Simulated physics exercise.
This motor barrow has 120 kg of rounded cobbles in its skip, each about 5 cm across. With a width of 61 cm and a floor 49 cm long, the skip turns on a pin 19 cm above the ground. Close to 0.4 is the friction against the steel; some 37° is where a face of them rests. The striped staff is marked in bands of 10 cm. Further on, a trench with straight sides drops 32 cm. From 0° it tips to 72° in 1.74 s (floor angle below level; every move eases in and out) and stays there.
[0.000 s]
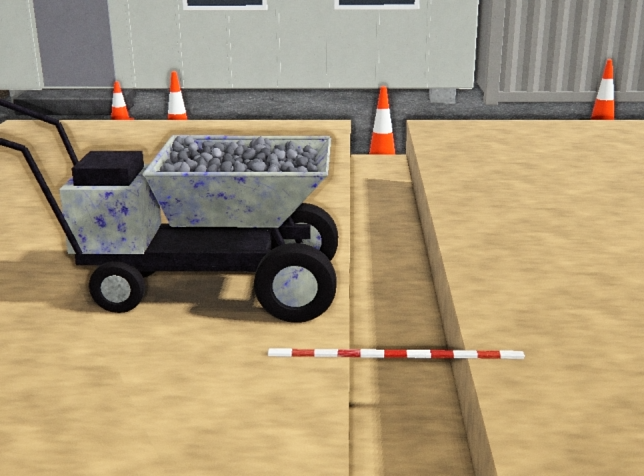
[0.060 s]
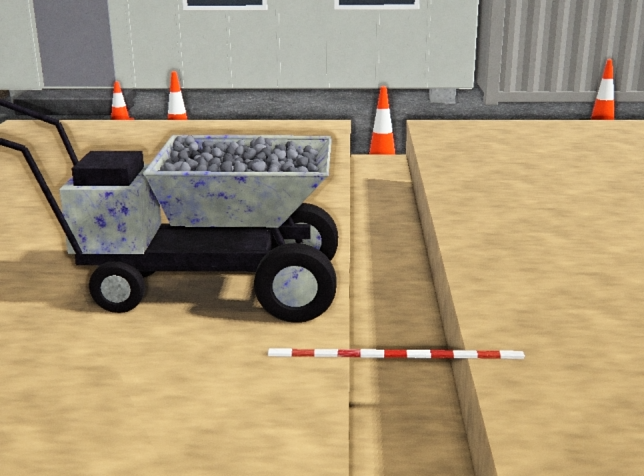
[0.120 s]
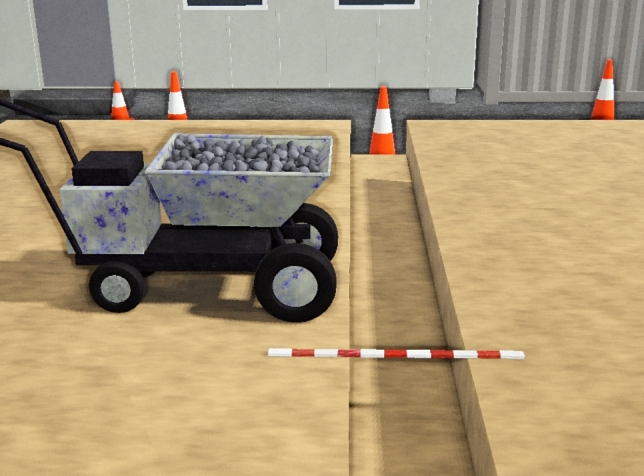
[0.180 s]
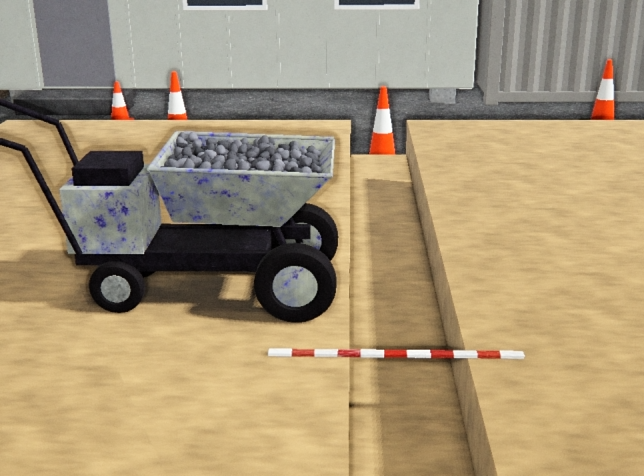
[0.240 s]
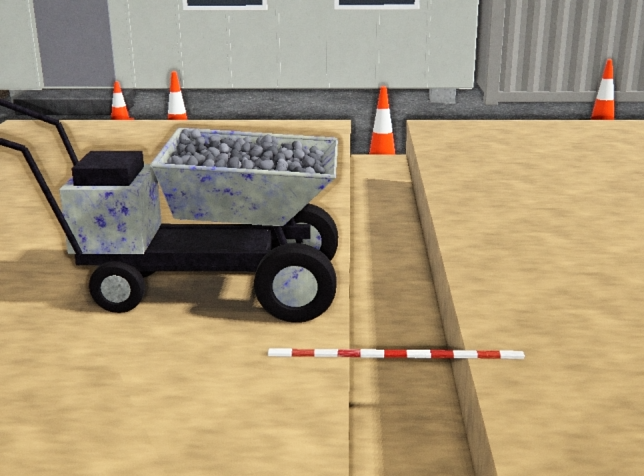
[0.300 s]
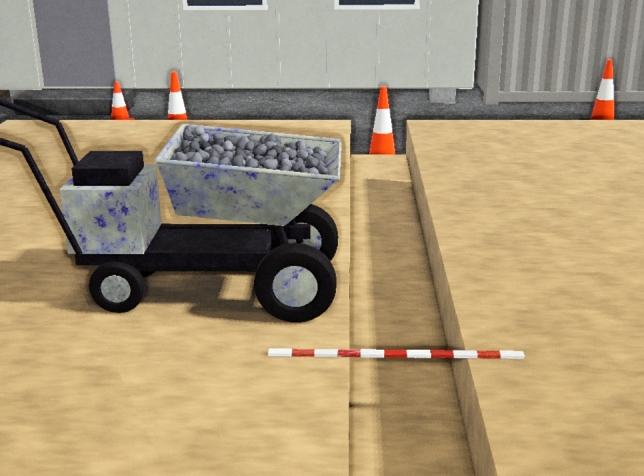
We see a small motor barrow loaded with rounded grey stones standing at the left edge of a trench on sandy ground. Its skip slowly tilts slightly forward to the right, the stones staying inside, while the wheels remain still.
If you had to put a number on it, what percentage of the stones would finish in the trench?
I'd put it at about 58 percent.
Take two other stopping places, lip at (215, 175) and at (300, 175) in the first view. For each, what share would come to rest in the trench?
The first start gives about 85 per cent, the second about 90.
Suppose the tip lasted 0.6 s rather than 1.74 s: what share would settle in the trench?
In that case some 35 per cent.
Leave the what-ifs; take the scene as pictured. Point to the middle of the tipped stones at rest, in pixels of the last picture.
Near (444, 332).
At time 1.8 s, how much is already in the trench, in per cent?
Roughly 30% by that time.
After 1.3 s the floor is at 61°; 98 % in the skip, 2 % in the trench; the foremost stones are at (430, 241).
After 1.8 s the floor is at 72°; 35 % in the skip, 32 % in the trench, 33 % past the trench; the foremost stones are at (560, 299).
After 2.2 s the floor is at 72°; 10 % in the skip, 47 % in the trench, 43 % past the trench; the foremost stones are at (625, 295).
After 4.1 s the floor is at 72°; 0 % in the skip, 58 % in the trench, 42 % past the trench; the foremost stones are past the picture's edge.
